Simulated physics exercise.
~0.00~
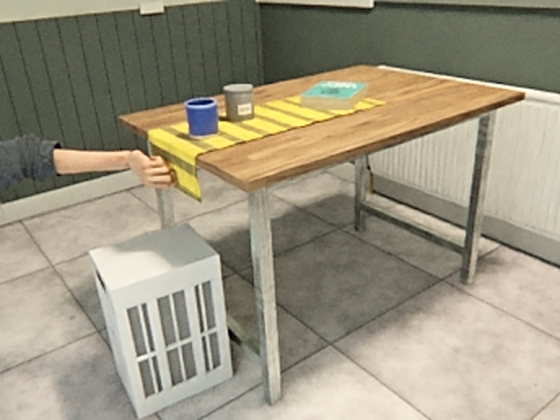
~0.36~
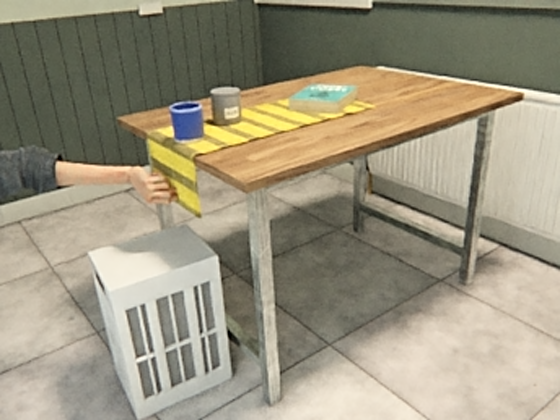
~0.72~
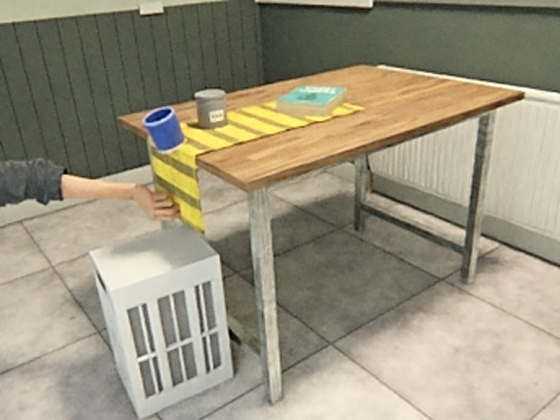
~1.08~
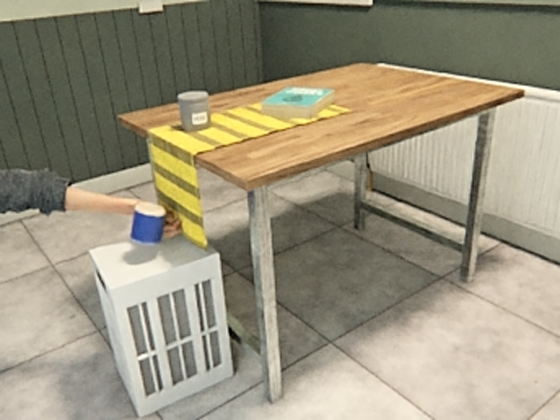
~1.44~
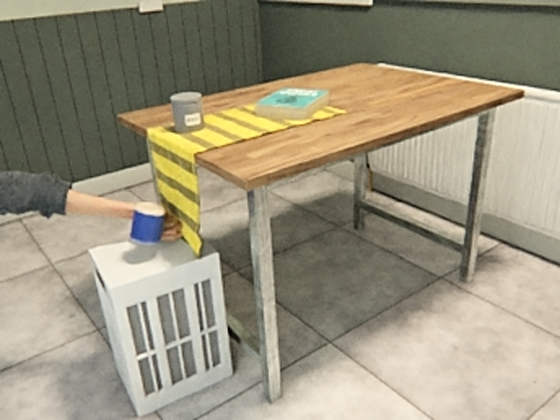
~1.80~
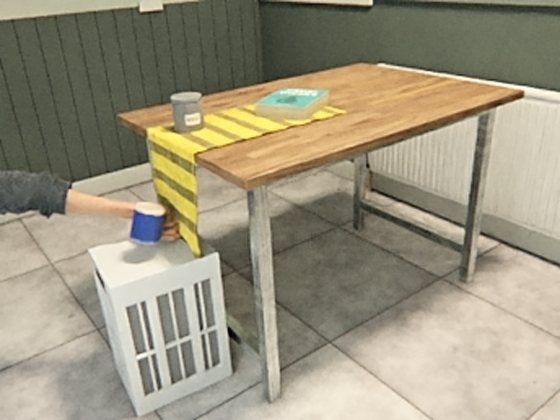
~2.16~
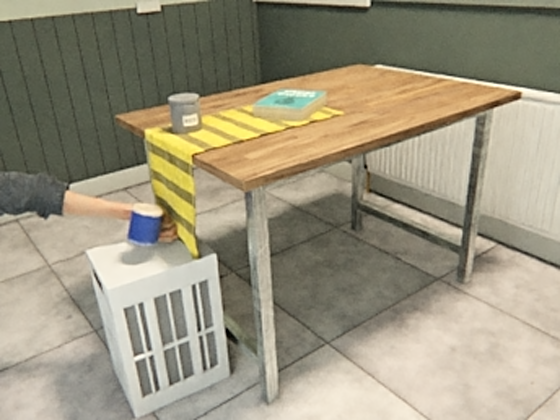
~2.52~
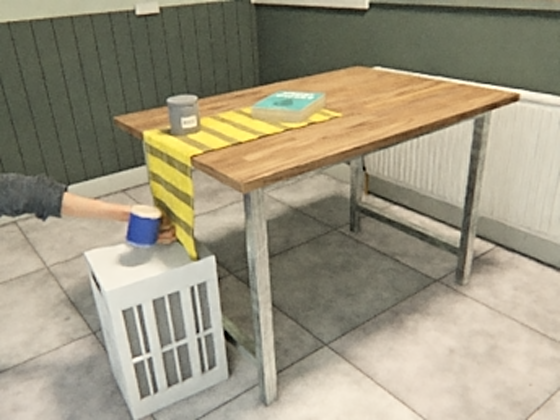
Hand drawing a yellow striped cloth down off a wooden table, blue mug tipping over the edge, grey jar and book staying on.
